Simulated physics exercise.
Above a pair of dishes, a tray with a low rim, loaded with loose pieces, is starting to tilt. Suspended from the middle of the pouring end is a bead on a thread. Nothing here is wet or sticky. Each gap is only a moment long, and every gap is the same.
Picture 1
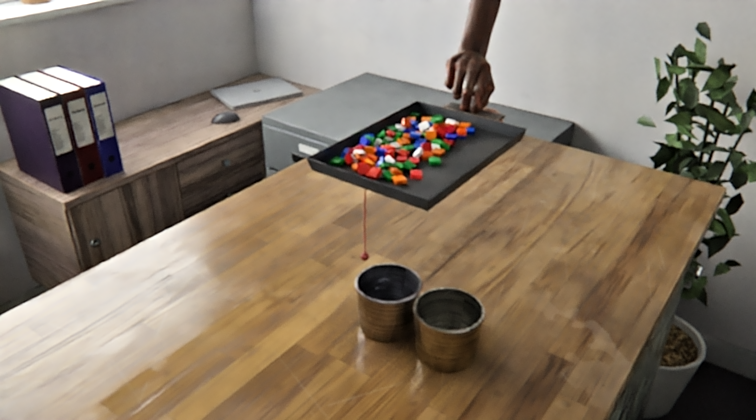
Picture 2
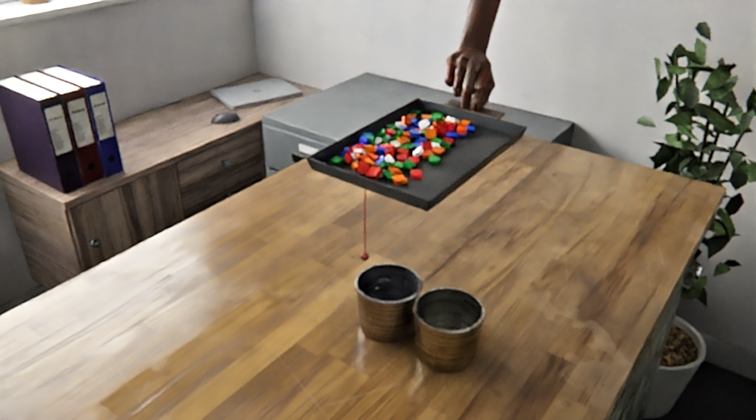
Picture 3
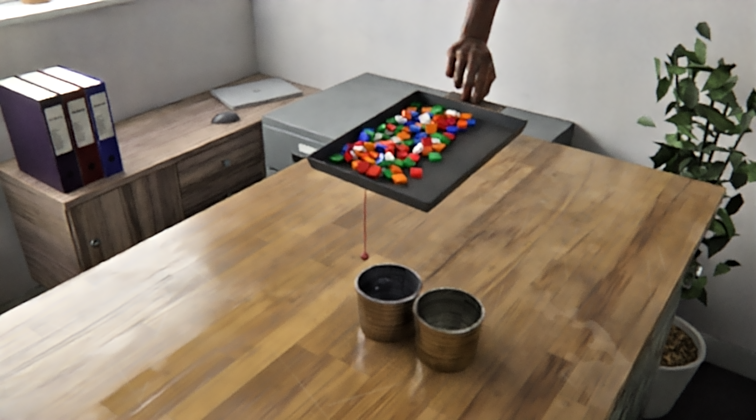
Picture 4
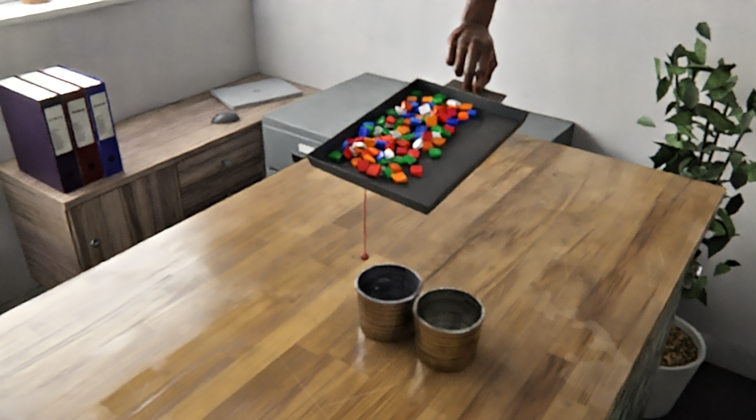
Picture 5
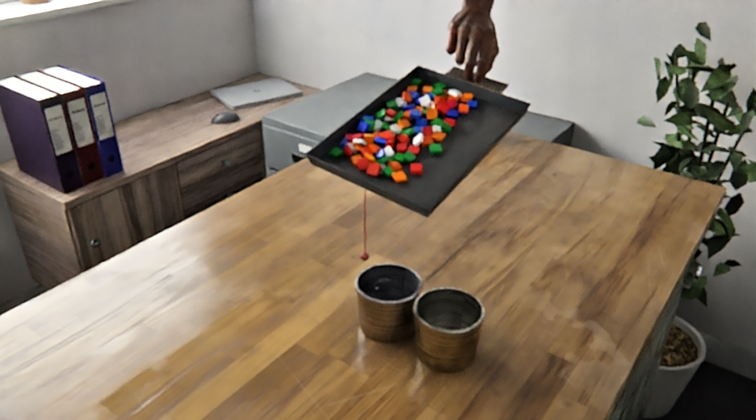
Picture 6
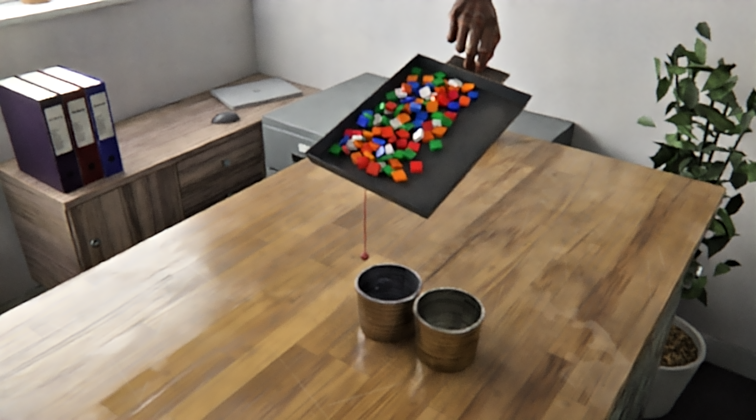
Above a wooden table, a hand gradually tilts a dark tray of colorful pieces toward its right corner.
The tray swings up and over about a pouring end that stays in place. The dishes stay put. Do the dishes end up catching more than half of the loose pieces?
Yes.
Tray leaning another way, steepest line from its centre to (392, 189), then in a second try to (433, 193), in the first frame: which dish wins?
Going by the two slopes in order, it's the left-side one and then the left-side one.
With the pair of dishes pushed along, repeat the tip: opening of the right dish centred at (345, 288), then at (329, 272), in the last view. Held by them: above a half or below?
In the first position shy of half, in the second shy of half.
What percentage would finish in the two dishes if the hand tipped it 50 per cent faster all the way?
Close to 50 per cent.
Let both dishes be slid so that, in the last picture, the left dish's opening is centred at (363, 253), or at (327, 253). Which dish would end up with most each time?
In the first try it's the one on the right, and in the second it's the one on the right.
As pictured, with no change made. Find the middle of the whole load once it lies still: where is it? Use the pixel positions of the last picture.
Close to (398, 328).
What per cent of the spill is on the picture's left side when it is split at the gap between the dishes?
80 per cent or thereabouts.
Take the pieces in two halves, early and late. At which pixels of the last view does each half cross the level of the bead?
Roughly at (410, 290) first, and then at (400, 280).
Soon, tray tipped steeply; nearly all on the tray; a small part in the air.
A while on, tray tipped past a quarter turn; a small part on the tray; about a quarter in the right dish; about a third in the left dish; about a quarter outside both; a small part in the air.
Towards the end, tray tipped past a quarter turn; about a quarter in the right dish; about half in the left dish; about a third outside both; a stray few in the air.
Finally, tray tipped past a quarter turn; about a quarter in the right dish; about half in the left dish; about a third outside both; a stray few in the air.
